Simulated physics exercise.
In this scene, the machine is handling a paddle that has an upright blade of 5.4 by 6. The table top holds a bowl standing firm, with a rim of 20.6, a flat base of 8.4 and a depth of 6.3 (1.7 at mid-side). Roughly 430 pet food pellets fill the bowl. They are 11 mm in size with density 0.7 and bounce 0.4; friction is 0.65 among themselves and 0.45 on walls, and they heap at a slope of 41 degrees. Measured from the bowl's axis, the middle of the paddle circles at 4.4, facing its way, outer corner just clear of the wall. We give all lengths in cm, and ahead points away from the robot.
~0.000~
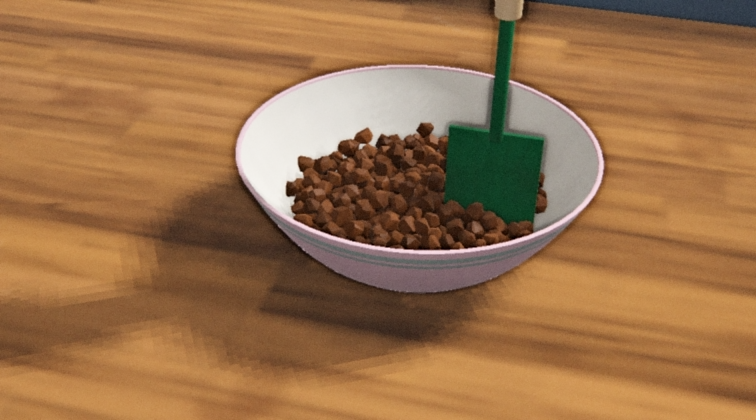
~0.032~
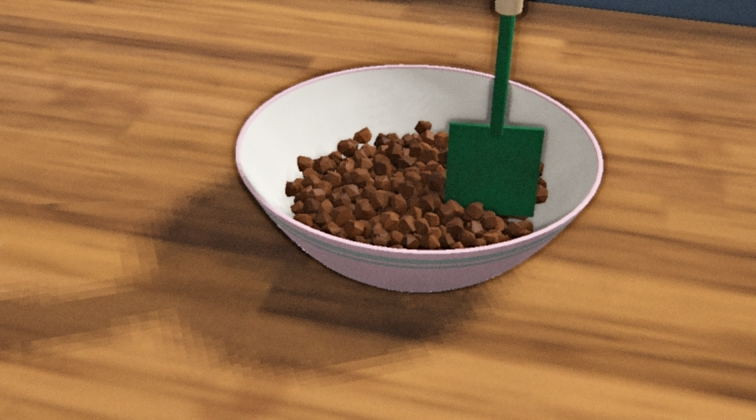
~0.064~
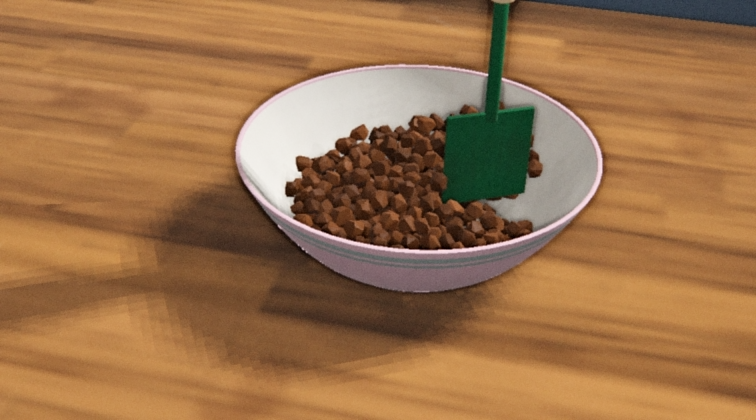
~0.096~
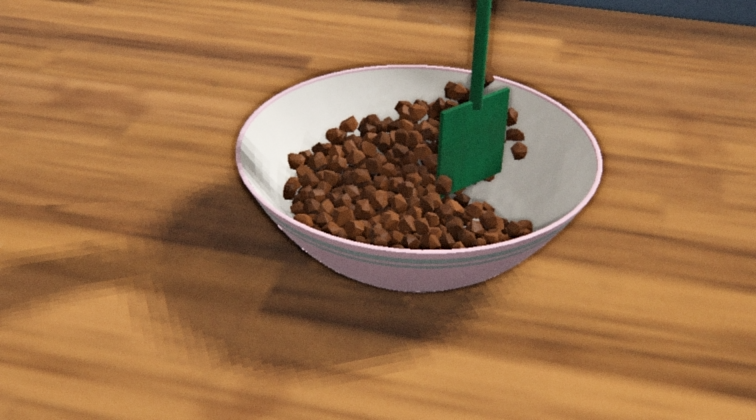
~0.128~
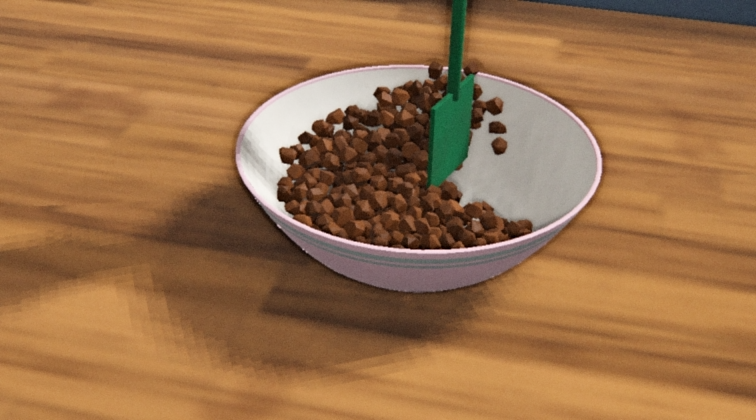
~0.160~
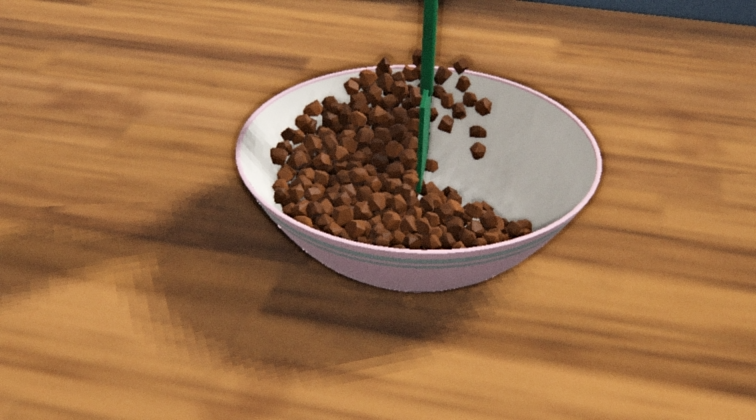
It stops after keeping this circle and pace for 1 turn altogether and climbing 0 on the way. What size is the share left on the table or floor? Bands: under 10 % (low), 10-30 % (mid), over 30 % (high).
Mid.
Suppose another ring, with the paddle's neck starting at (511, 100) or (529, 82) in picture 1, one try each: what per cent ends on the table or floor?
Some 20 and 5 per cent.
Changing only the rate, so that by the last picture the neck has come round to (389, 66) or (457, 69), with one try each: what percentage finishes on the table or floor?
Near 35 per cent for the first, near 15 per cent for the second.
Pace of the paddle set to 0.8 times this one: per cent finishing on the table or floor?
15 %.
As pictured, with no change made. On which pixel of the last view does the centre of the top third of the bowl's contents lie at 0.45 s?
I'd put it close to (484, 220).
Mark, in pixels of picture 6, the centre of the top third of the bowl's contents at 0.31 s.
About (303, 175).
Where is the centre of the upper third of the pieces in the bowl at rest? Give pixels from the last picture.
Close to (502, 160).
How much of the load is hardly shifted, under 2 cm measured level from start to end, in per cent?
I'd say something near 5 percent.
By 0.31 s, 196° round, highest piece 9 above the table; 415 in the bowl, 5 on the table or floor, 11 in flight or on the tool.
By 0.45 s, 296° round, highest piece 10 above the table; 377 in the bowl, 30 on the table or floor, 24 in flight or on the tool.
By 0.73 s, 0° round, highest piece 6 above the table; 346 in the bowl, 84 on the table or floor, 1 in flight or on the tool.
By 1.43 s, 0° round, highest piece 6 above the table; 346 in the bowl, 85 on the table or floor.
Final count, 346 in the bowl, 85 on the table or floor. That is 20 % on the table or floor.
